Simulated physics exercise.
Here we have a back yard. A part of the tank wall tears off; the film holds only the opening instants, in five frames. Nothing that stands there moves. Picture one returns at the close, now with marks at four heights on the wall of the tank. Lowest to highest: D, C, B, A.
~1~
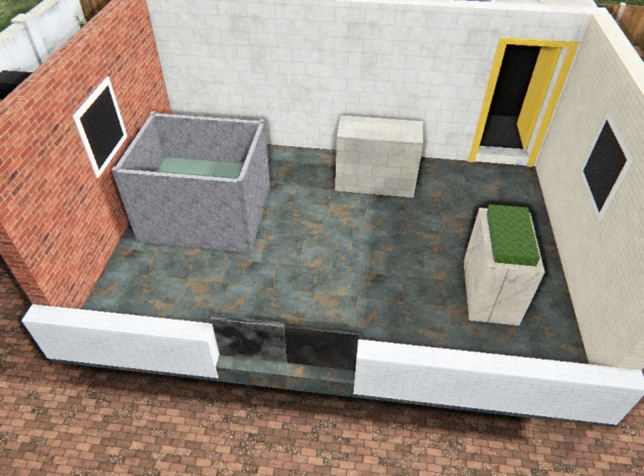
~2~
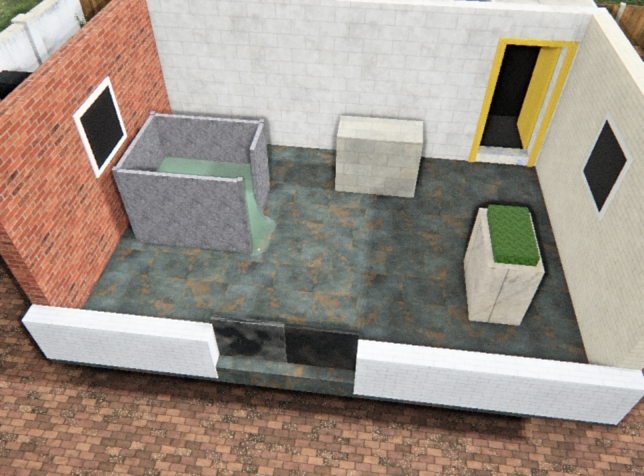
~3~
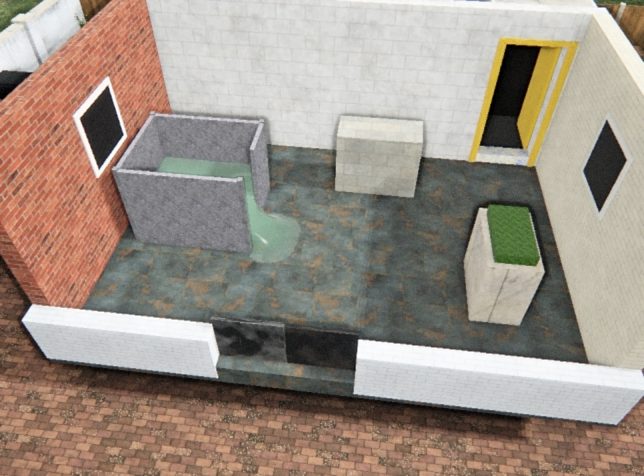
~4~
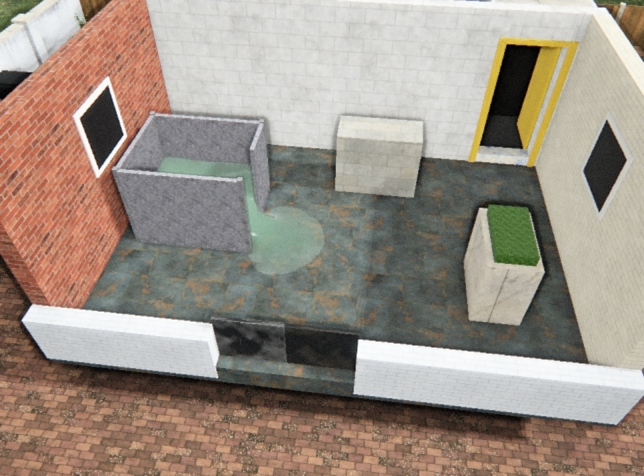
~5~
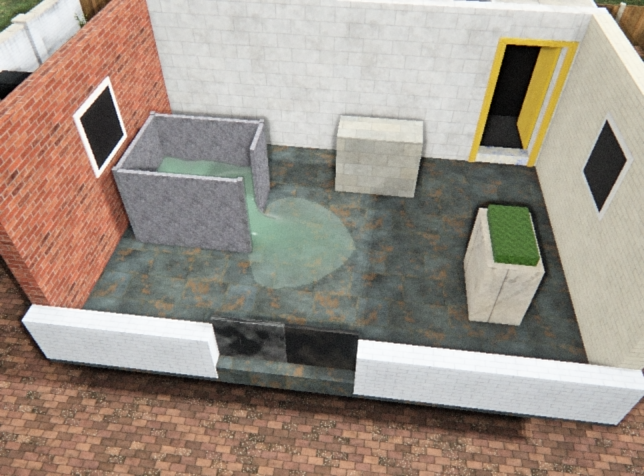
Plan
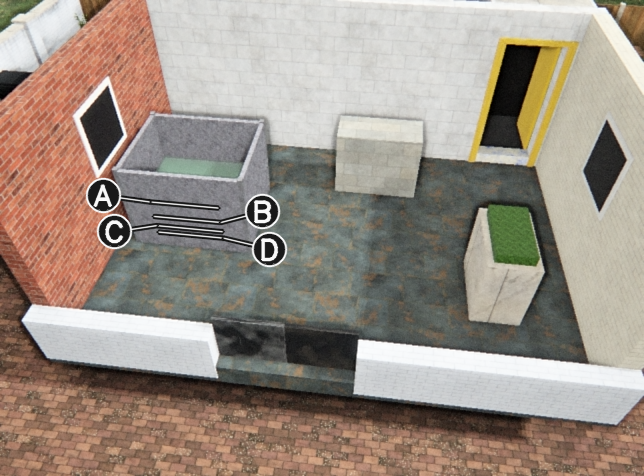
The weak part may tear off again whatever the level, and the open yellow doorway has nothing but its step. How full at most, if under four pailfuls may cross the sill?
A will do.
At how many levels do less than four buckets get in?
All four.
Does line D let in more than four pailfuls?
No, not at all.
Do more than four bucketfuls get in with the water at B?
No, that is safe.
On the marked copy, A at (183, 205); B at (187, 219); C at (189, 228); D at (191, 235); from the bottom up D, C, B, A.
With A, a splash gets over, under a bucket.
With B, nothing gets over.
With C, nothing gets over.
With D, nothing gets over.
